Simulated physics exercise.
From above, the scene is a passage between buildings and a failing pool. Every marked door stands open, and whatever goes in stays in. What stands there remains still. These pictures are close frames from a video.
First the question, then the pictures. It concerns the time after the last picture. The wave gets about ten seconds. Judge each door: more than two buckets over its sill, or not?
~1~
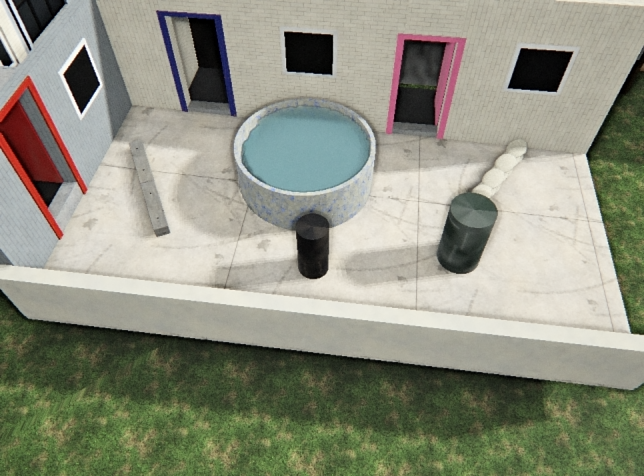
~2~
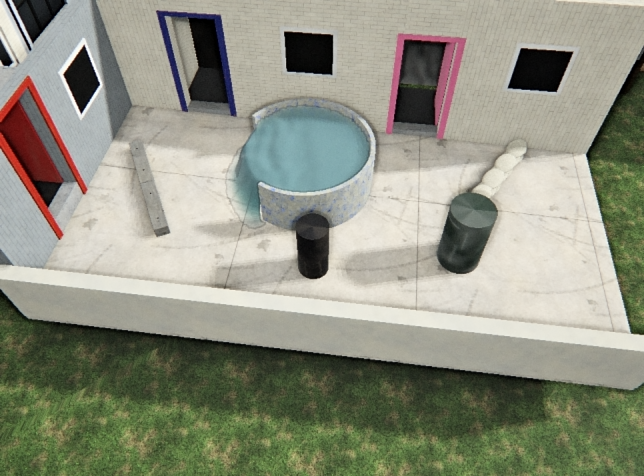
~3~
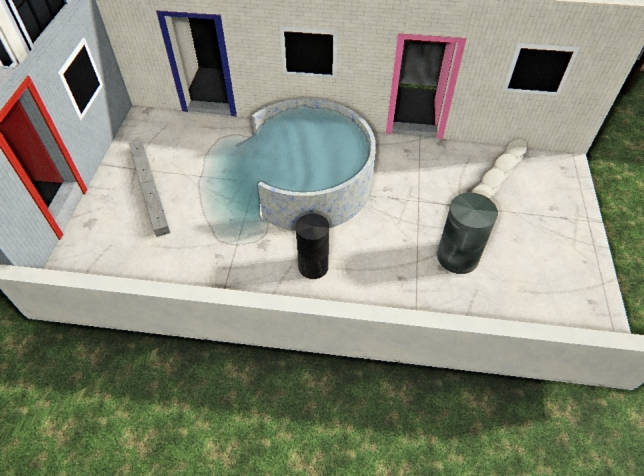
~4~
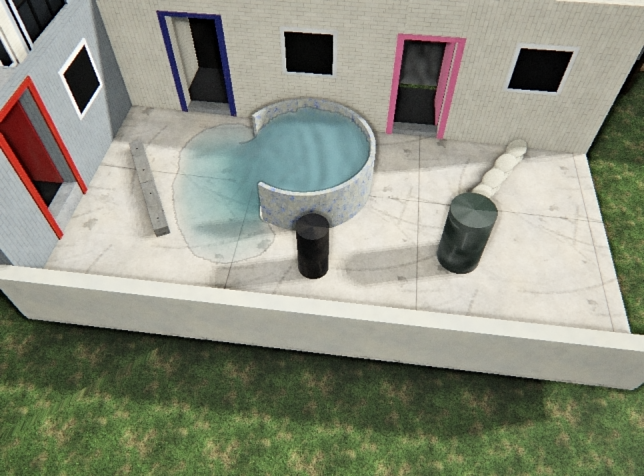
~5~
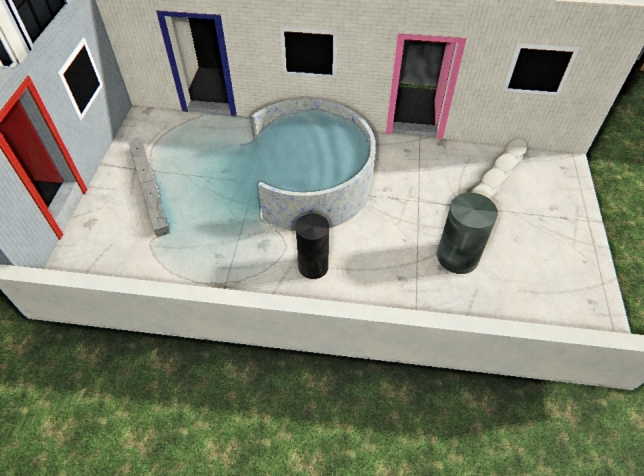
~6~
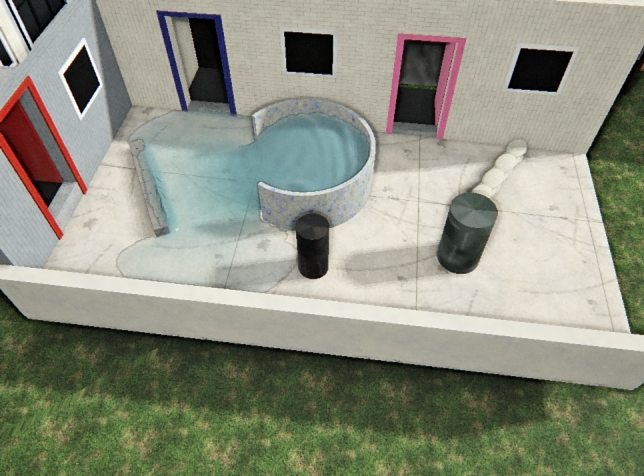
Blue door - over two buckets; red door - two buckets or less; pink door - two buckets or less.
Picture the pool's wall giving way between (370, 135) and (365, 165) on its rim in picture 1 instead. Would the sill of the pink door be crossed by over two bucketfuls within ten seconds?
I reckon pink door overshoots.
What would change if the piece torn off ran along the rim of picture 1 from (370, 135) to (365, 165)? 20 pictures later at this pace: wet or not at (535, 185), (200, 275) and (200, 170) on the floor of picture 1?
Submerged, bone-dry, bone-dry.
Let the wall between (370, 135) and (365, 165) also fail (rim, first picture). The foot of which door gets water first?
My answer: The door marked pink.
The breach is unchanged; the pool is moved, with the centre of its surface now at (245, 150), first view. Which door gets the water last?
I'd go with the pink one.
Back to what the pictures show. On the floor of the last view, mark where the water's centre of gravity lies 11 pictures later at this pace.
I'd say around (213, 188).
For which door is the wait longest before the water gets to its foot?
Last comes the pink door.
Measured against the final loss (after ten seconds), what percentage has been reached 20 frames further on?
Working it through, I arrive at 5 per cent.
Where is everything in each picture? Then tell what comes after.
In the first picture, still water in the pool at (305, 147).
In the second picture, the front is at (255, 225), out from the gap at (242, 174).
In the third picture, the front is at (235, 138), out from the gap at (243, 177).
In the fourth picture, the front is at (220, 128), out from the gap at (243, 179).
In the fifth picture, water pours out at (243, 179) and has run to (175, 269).
In the sixth picture, water pours out at (243, 179) and has run to (147, 126).
A moment on, water covers 35 % of the floor; the blue door under two buckets in, the red door not reached, the pink door not reached.
Next, water covers 40 % of the floor; the blue door under two buckets in, the red door wet at the sill, nothing in, the pink door not reached.
Then, water covers 50 % of the floor; the blue door over two buckets in, the red door wet at the sill, nothing in, the pink door not reached.
Later, water covers 80 % of the floor; the blue door far over two buckets in, the red door wet at the sill, nothing in, the pink door wet at the sill, nothing in.
In the end, water covers 85 % of the floor; the blue door far over two buckets in, the red door wet at the sill, nothing in, the pink door wet at the sill, nothing in.
